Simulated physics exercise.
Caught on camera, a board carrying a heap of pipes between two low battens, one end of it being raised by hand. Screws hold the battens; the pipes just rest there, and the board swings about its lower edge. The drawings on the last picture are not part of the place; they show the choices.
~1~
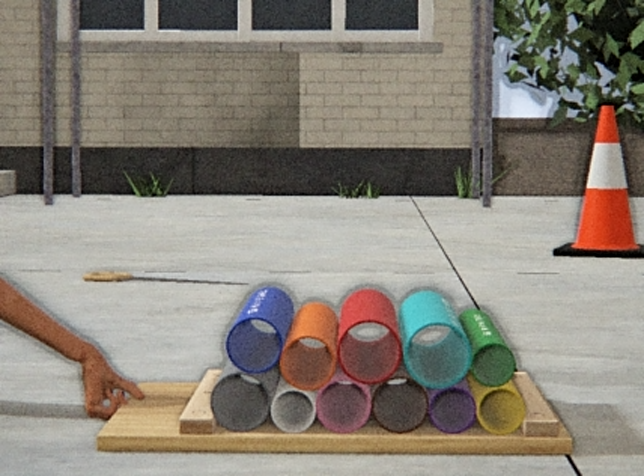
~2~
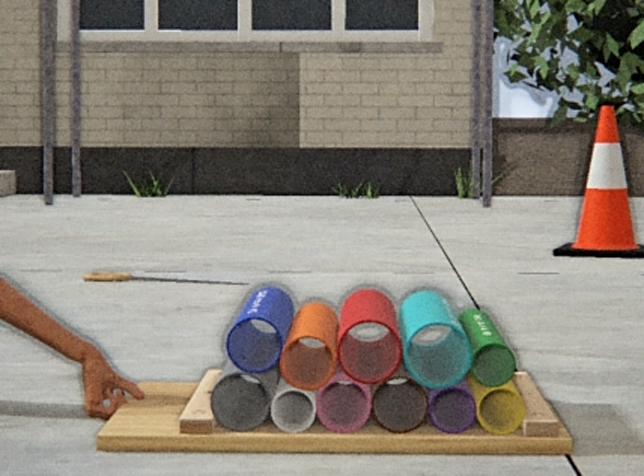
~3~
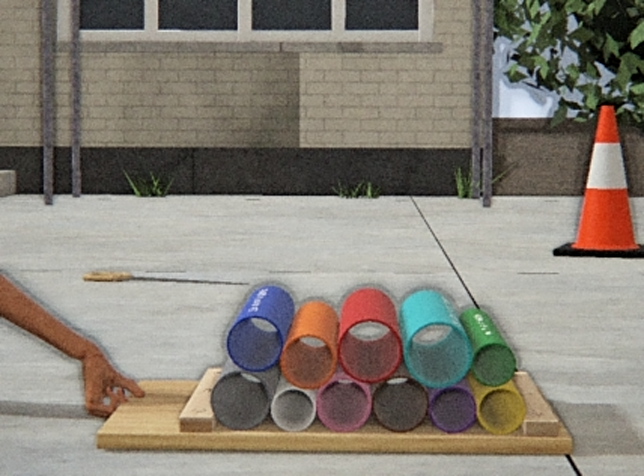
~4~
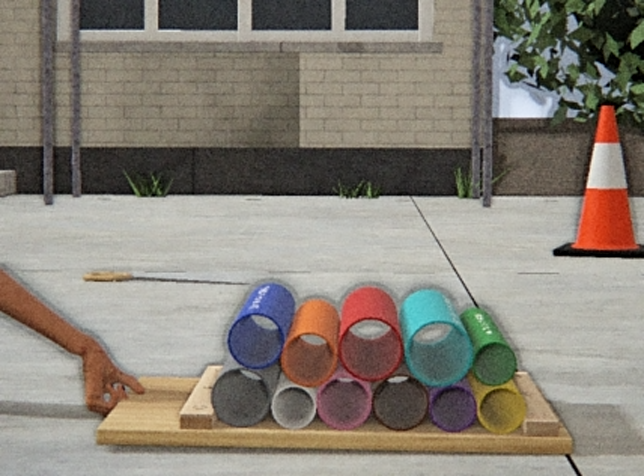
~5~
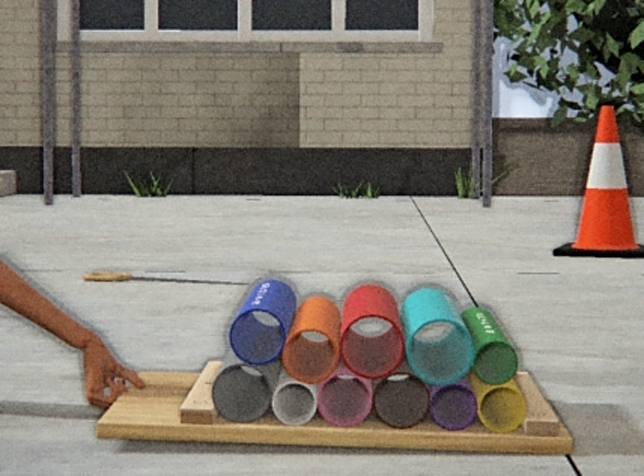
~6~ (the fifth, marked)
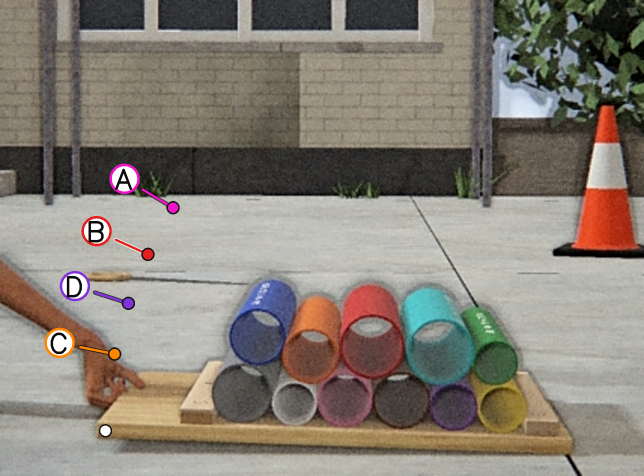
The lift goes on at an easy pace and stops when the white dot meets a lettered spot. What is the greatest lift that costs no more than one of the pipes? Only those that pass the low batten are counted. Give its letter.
At most to C.
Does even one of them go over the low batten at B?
Yes, at B.
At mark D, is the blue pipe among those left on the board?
Yes.
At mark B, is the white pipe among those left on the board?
Yes.
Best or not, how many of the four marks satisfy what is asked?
The number is one.
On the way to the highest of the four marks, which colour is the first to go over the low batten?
The green one.
On the copy, A at (173, 208); B at (148, 254); C at (114, 354); D at (128, 304); the white dot at (105, 431).
On C. First, board at 10°.
Then, board at 11°.
Finally, board at 11°, one over the low batten (green).
By contrast, A three over the low batten (turquoise, red, green); B two over the low batten (turquoise, green); D two over the low batten (turquoise, green).
